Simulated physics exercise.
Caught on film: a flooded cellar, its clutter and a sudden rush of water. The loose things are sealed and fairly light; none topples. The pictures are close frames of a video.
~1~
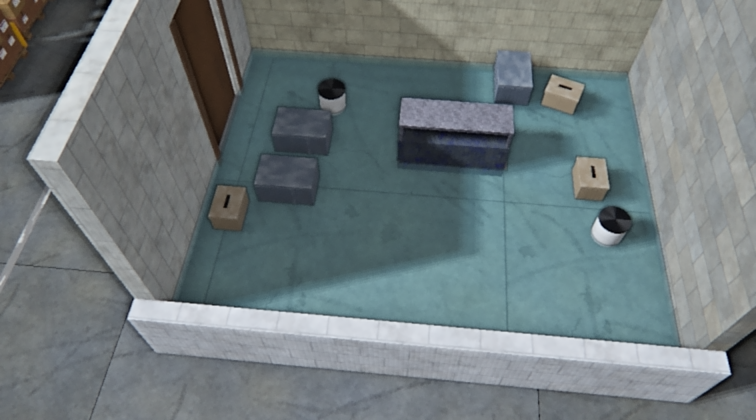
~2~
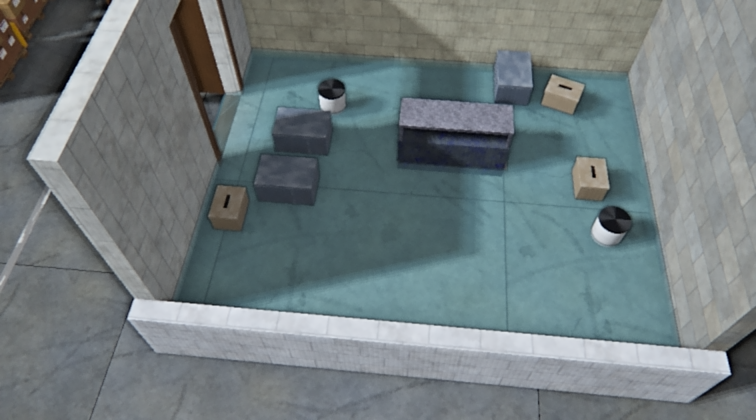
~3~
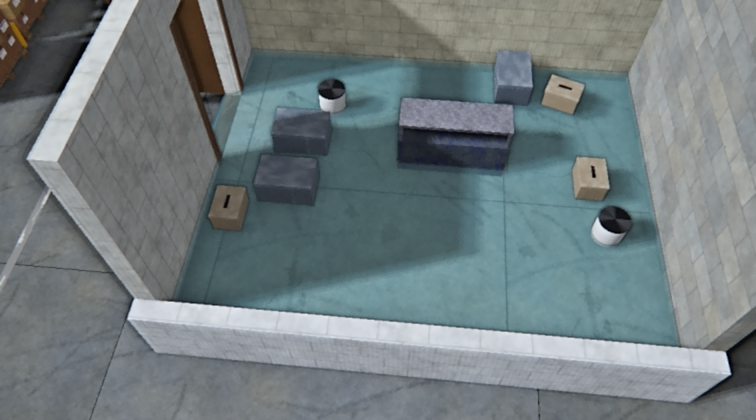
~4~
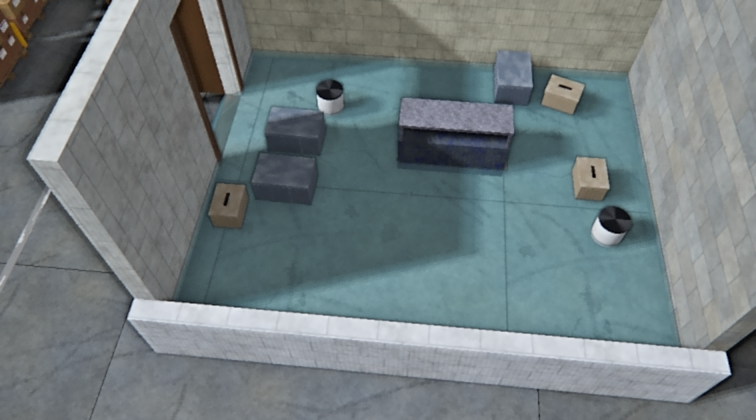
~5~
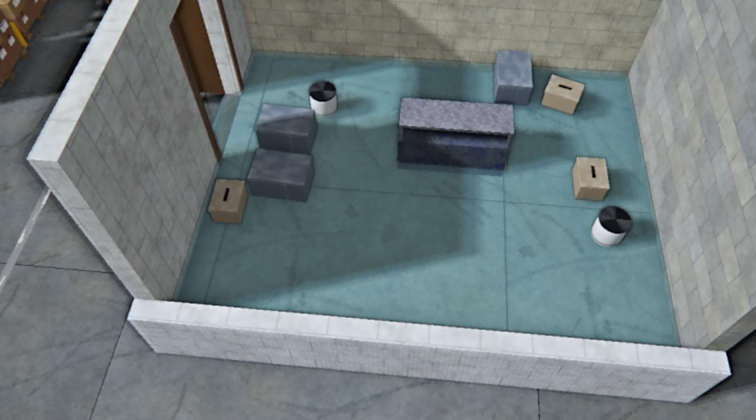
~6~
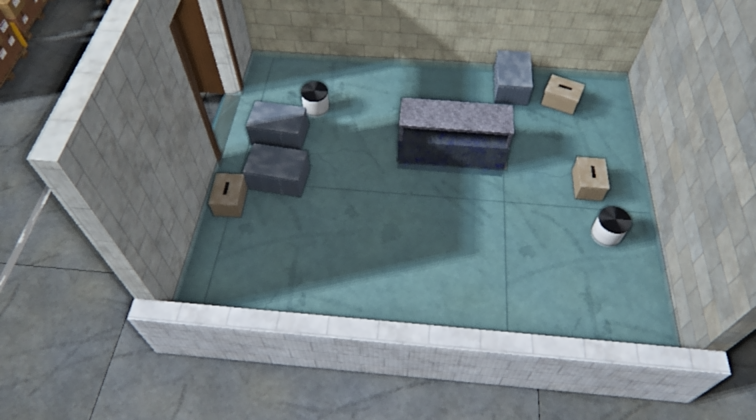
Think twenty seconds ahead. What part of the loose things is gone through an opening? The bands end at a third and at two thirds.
It is between one and two thirds.
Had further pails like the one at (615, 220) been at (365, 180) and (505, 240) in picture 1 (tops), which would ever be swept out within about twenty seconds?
In that order: Through, inside.
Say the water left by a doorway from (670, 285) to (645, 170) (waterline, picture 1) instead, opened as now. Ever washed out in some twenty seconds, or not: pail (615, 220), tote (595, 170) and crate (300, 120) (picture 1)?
In that order: Carried outside, out, no.
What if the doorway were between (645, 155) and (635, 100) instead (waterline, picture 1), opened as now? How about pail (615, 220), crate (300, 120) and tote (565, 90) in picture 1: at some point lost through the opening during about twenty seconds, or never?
One after the other: Carried outside, kept in, out.
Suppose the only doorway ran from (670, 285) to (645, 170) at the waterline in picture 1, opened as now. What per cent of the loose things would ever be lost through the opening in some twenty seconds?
I make it 50 per cent.
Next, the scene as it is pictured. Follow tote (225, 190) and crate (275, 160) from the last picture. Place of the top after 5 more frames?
Near (224, 155) and (251, 126).
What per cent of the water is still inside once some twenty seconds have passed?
About 56 per cent.
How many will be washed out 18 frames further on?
4 of them.
A moment on, 1 of 8 are out; 7 afloat.
Next, 4 of 8 are out; 4 afloat.
Later, 4 of 8 are out; 4 afloat.
In the end, 4 of 8 are out; 4 afloat.
